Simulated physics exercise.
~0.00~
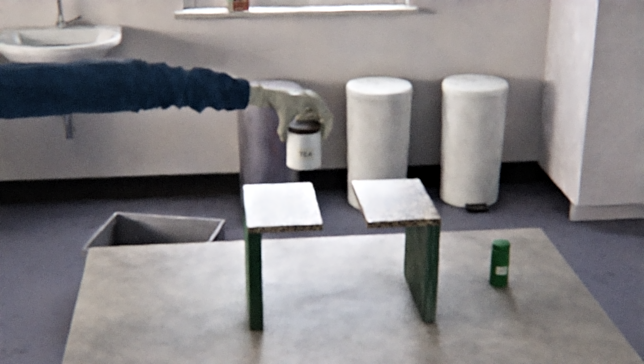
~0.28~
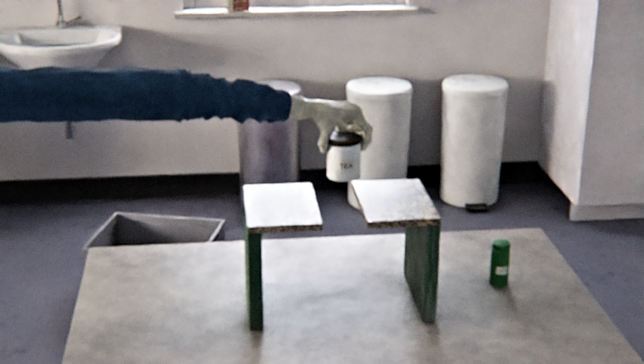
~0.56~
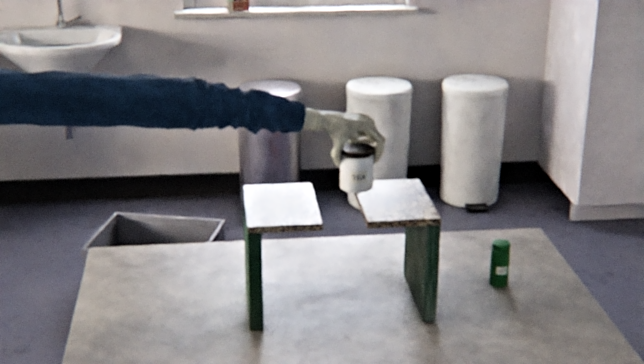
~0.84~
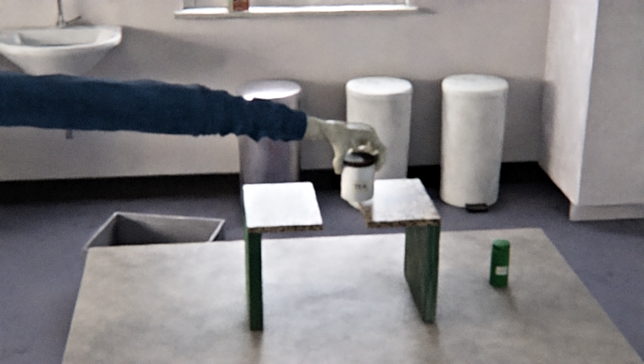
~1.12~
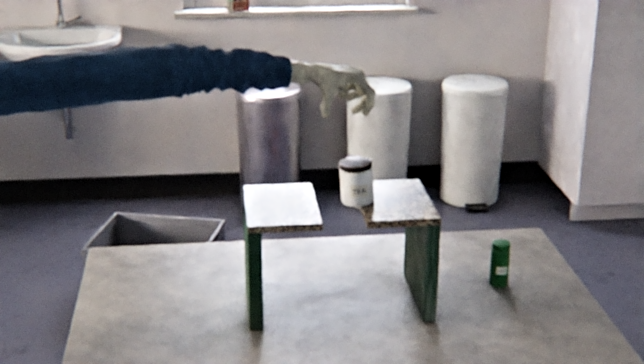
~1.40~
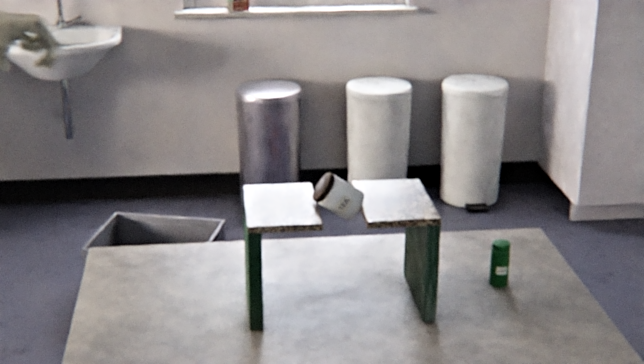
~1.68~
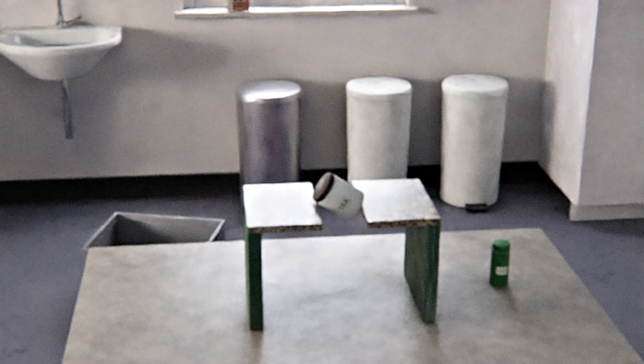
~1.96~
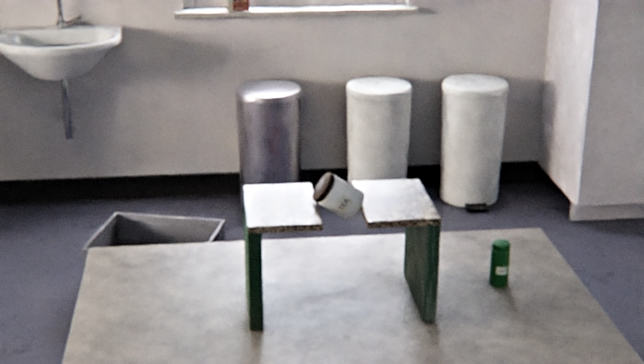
A gloved hand releases a white jar, which tips and lodges between two stands.
